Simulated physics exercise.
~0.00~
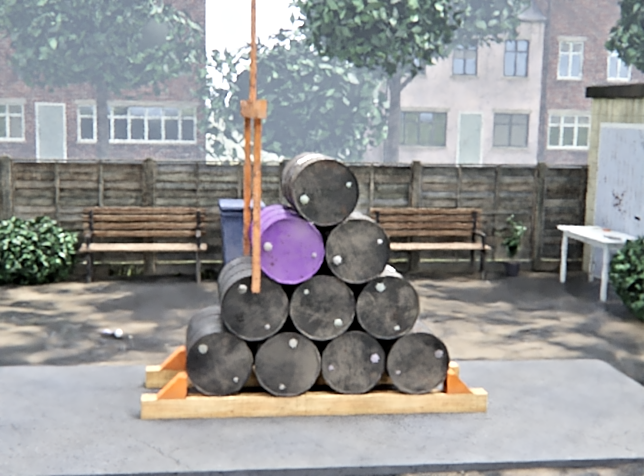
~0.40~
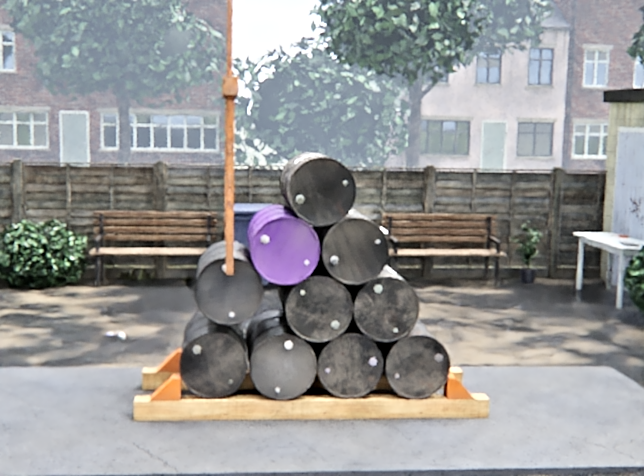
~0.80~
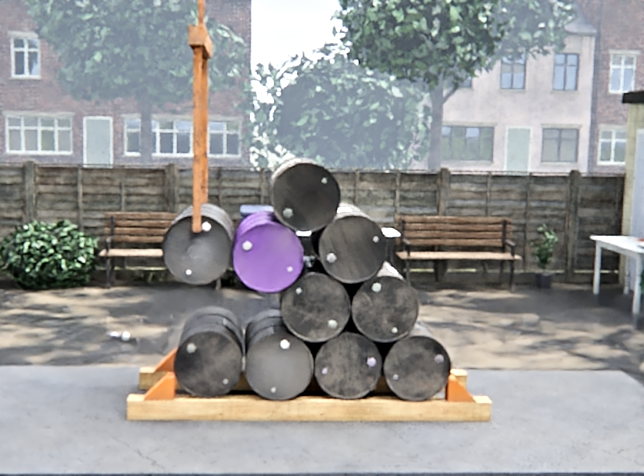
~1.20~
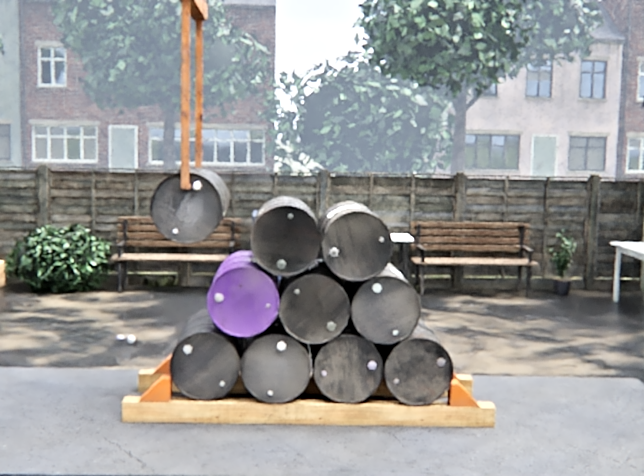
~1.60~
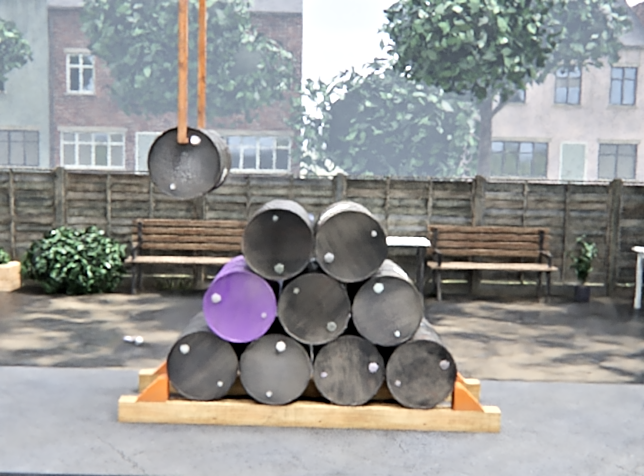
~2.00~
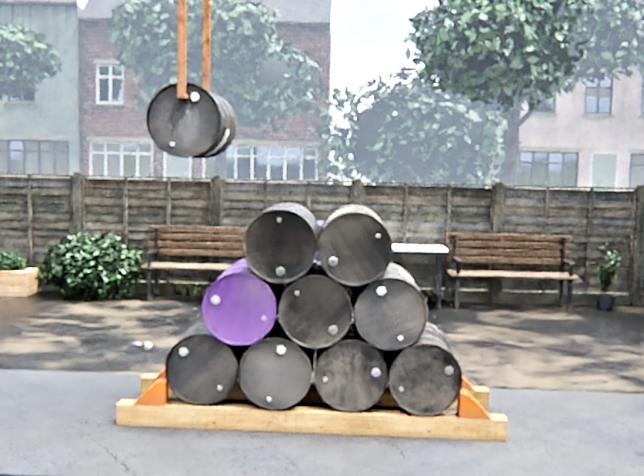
A stack of dark drums with one purple drum among them stood on wooden bearers as an orange lifting beam pulled a drum out leftward and upward; the purple drum dropped down and left into the gap, the top drum settled lower, and the lifted one kept rising.
